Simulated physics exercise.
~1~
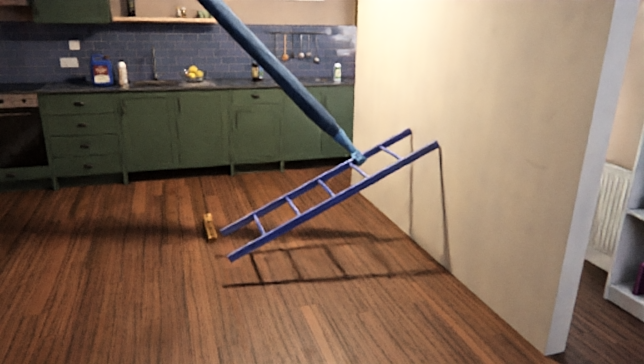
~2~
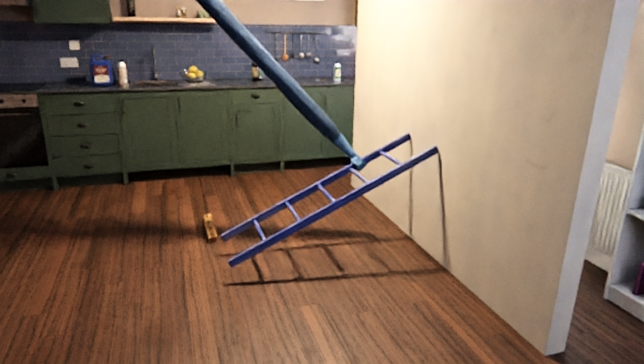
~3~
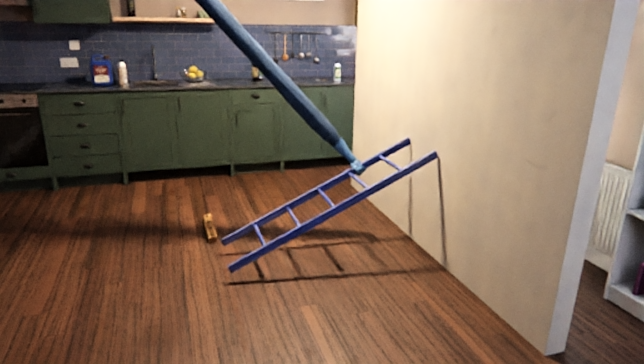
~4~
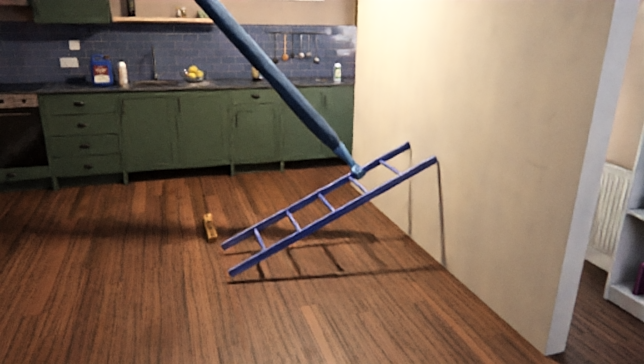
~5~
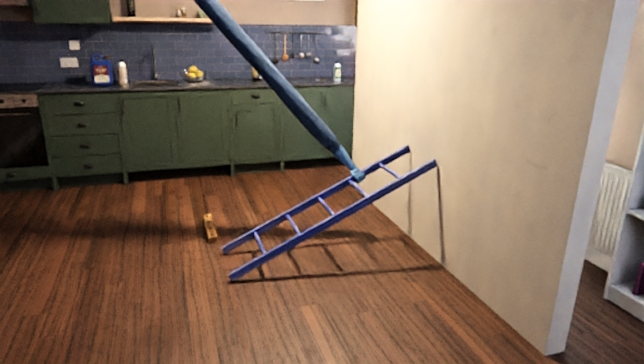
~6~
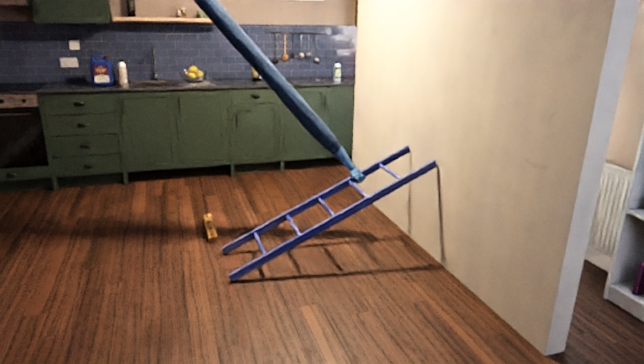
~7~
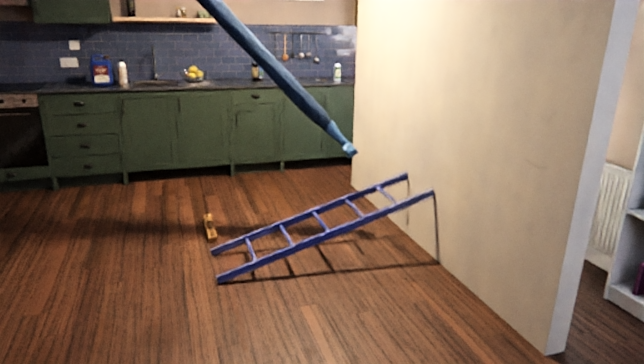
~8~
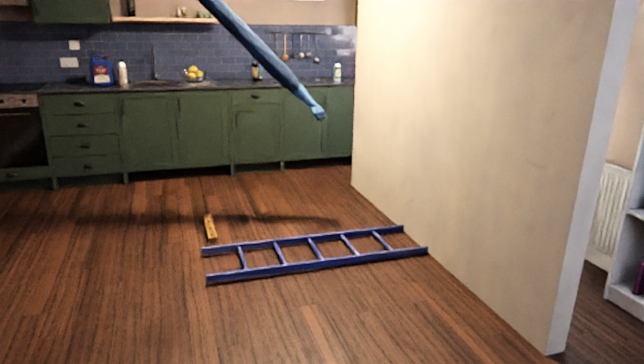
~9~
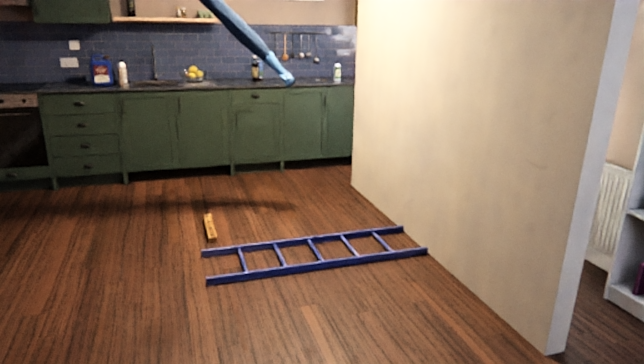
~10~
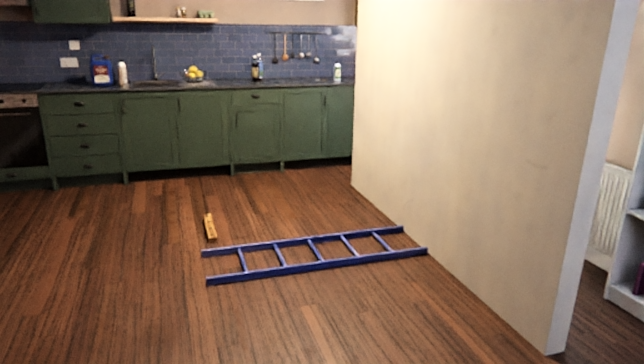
A fixed, slightly raised view takes in a kitchen with a wooden floor, green cabinets and blue tiles at the back, and a pale wall on the right. A blue ladder leans at a low slant against the wall, with a small yellowish wooden batten on the floor near its foot. A long blue arm reaching from the top holds the ladder as it is lowered slightly, then pauses. The arm lets go and draws back, and the ladder slides down the wall and drops. It ends lying flat beside the unmoved batten, the arm gone.
